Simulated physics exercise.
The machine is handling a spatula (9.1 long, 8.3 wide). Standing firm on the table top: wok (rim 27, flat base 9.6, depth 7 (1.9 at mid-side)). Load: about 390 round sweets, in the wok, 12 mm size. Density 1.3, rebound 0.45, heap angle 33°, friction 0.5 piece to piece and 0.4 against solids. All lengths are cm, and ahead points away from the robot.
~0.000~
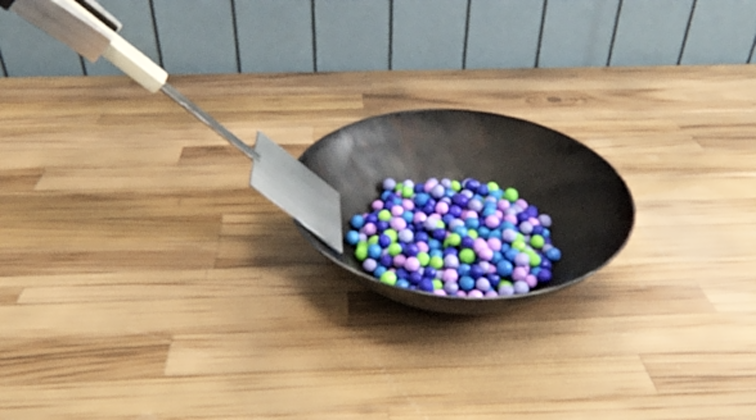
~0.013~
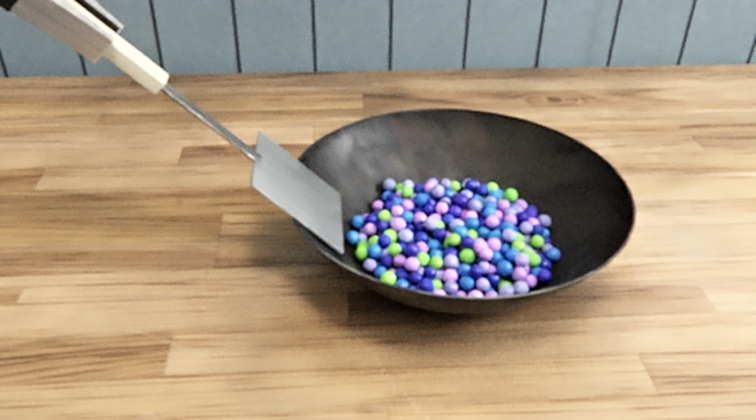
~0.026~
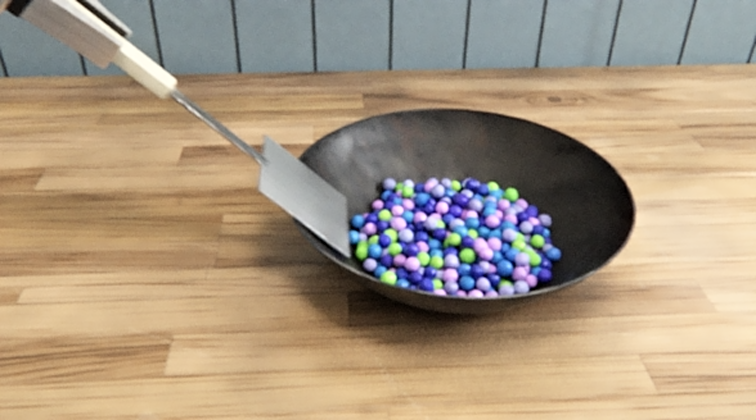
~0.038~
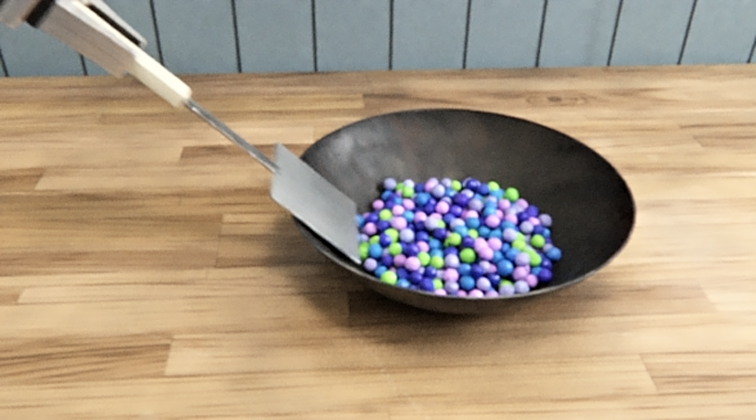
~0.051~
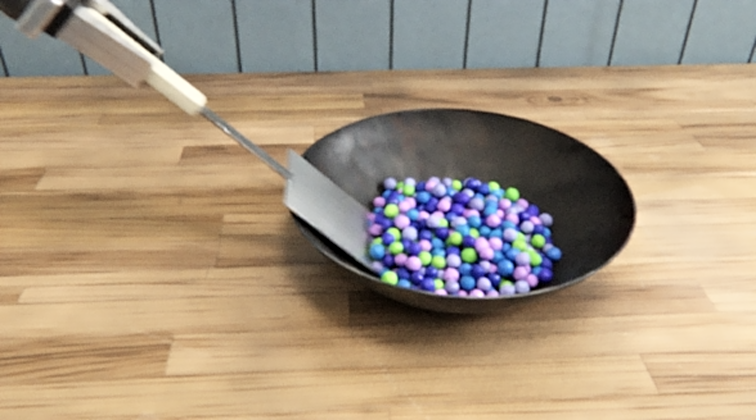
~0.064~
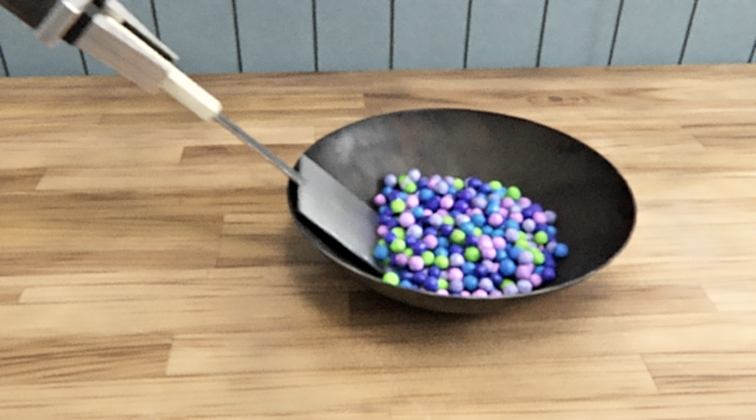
A spatula with a flat metal blade and pale handle, held by a machine at the upper left, starts at the left rim of a dark wok on a wooden table top, seen from slightly above before blue-grey panels. Purple, blue, pink and green round sweets lie heaped inside the wok. The blade slides right and slightly down, nudging the nearest sweets rightward, while the wok and camera stay still.
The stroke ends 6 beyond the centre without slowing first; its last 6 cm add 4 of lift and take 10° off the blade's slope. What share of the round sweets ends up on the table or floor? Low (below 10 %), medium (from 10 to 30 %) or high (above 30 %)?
On the table or floor the share is low, below 10 %.
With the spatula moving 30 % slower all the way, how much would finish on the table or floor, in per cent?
It would be near 0 per cent.
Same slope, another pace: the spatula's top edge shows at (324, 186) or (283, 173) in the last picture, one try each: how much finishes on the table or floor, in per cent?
About 20 and 0 per cent.
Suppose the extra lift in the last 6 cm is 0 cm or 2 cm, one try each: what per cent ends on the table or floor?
About 5 and 0 per cent.
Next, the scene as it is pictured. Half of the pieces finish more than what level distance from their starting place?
Some 4 cm.
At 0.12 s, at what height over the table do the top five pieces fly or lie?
Some 5 cm.
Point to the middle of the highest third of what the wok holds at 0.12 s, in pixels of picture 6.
At about (491, 219).
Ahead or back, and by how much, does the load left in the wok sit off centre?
Some 4.0 cm ahead.
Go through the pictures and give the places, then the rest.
The first picture shows spatula top edge at (254, 156), sloping 45°; upper third of the load around (457, 227), from x 355 to 555, top at y 185; 389 in the wok.
The second picture shows spatula top edge at (255, 157), sloping 45°; upper third of the load around (457, 226), from x 355 to 555, top at y 185.
The third picture shows spatula top edge at (262, 161), sloping 45°; upper third of the load around (457, 226), from x 355 to 555, top at y 185.
The fourth picture shows spatula top edge at (274, 168), sloping 45°; upper third of the load around (457, 226), from x 355 to 555, top at y 185.
The fifth picture shows spatula top edge at (287, 175), sloping 45°; upper third of the load around (459, 224), from x 360 to 555, top at y 185.
The sixth picture shows spatula top edge at (301, 181), sloping 45°; upper third of the load around (460, 223), from x 365 to 560, top at y 175; 389 in the wok.
After 0.12 s, sloping 45°, highest piece 6 above the table; 389 in the wok.
After 0.18 s, sloping 41°, highest piece 7 above the table; 389 in the wok.
After 0.40 s, sloping 35°, highest piece 9 above the table; 372 in the wok, 7 on the table or floor, 10 on the blade or in flight.
After 1.45 s, sloping 35°, highest piece 7 above the table; 371 in the wok, 18 on the table or floor.
At rest, 371 in the wok, 18 on the table or floor. That is 5 % on the table or floor.
